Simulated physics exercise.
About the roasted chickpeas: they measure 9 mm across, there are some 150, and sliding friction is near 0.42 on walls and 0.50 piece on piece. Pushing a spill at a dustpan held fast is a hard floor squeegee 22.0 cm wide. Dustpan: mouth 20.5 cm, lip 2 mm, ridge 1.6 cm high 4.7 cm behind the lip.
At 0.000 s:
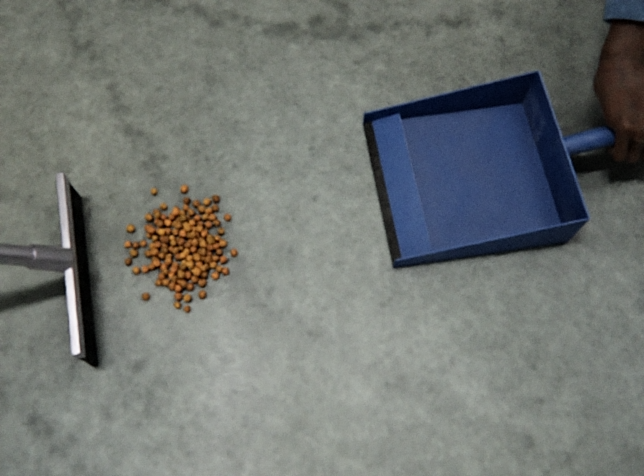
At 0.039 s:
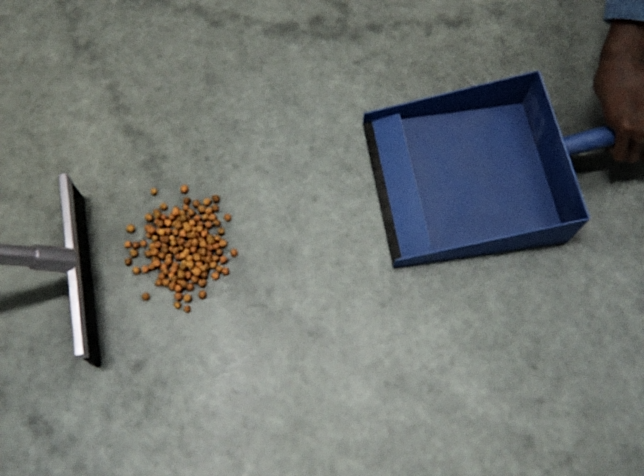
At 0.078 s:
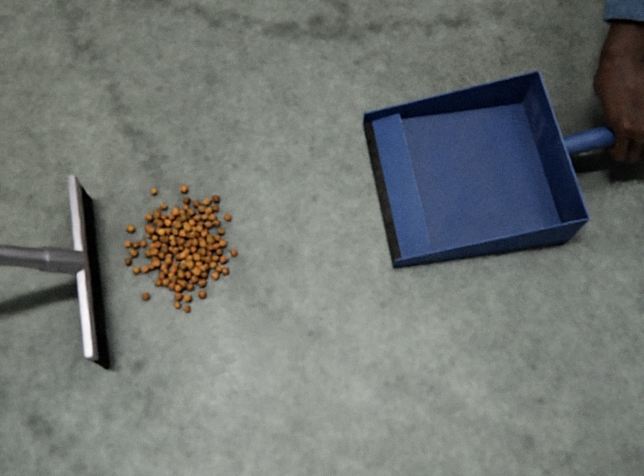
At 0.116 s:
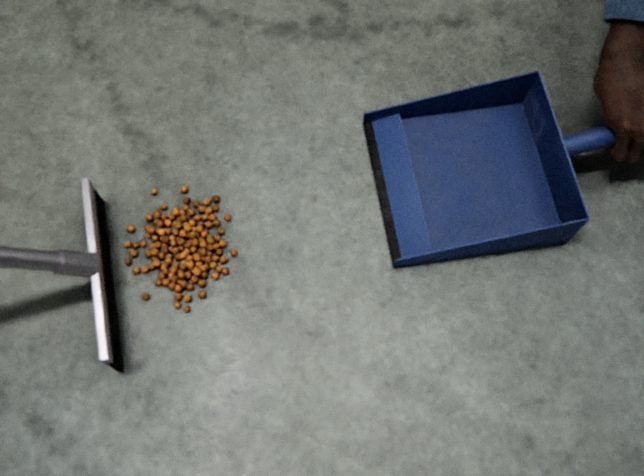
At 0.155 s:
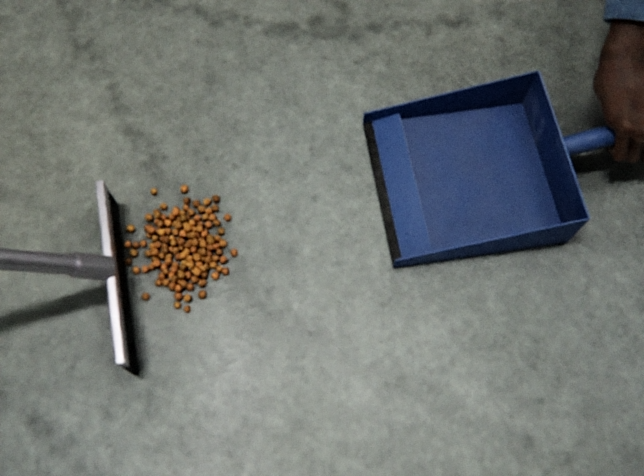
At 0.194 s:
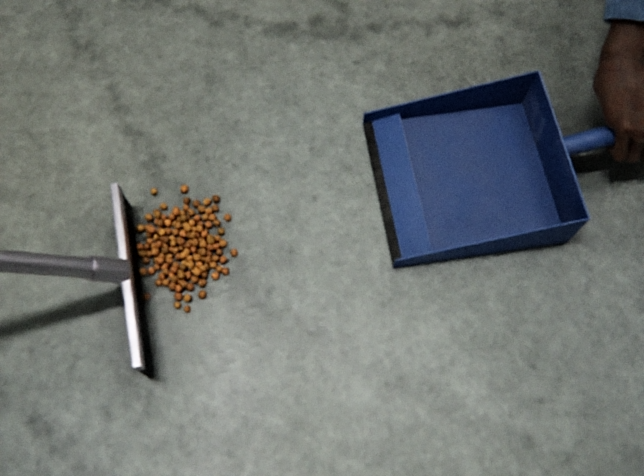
At first, a squeegee stands to the left of a loose pile of small round brown pieces on a mottled grey surface, while a hand grips a blue dustpan at right. The squeegee slides steadily rightward and slightly downward, then meets the pile's left edge, nudging the nearest pieces.
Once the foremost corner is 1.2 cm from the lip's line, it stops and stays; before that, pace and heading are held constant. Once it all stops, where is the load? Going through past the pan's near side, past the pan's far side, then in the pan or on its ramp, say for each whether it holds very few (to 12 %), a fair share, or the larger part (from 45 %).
Near side holds a fair share. Far side holds very few. Pan holds very few.
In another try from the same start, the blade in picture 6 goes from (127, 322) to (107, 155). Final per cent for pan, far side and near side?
Split: Pan = 20, far = 25, near = 5.
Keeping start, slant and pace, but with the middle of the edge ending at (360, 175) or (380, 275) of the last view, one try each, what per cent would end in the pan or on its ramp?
The two tries give roughly 50 and 25 %.
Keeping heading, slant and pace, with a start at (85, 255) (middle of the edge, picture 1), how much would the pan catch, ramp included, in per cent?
Something close to 5 percent.
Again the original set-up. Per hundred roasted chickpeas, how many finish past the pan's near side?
Around 35 in a hundred finish there.
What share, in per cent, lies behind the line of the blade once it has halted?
Some 45 percent of it.
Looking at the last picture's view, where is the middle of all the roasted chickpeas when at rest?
After settling, the middle sits near (374, 240).
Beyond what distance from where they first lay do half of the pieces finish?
That distance is close to 22 cm.
After 0.51 s, middle of the blade 17 cm from the lip; 0 % over the lip, far side 0 %, near side 20 %.
Then, at 0.73 s, middle of the blade 7 cm from the lip; 0 % over the lip, far side 0 %, near side 35 %.
Then, at 1.05 s, middle of the blade 2 cm from the lip; 5 % over the lip, far side 0 %, near side 35 %.
At rest (1.4 s), near side 35 %, far side 0 %, pan 5 %, in front of the lip or behind the blade 60 %.
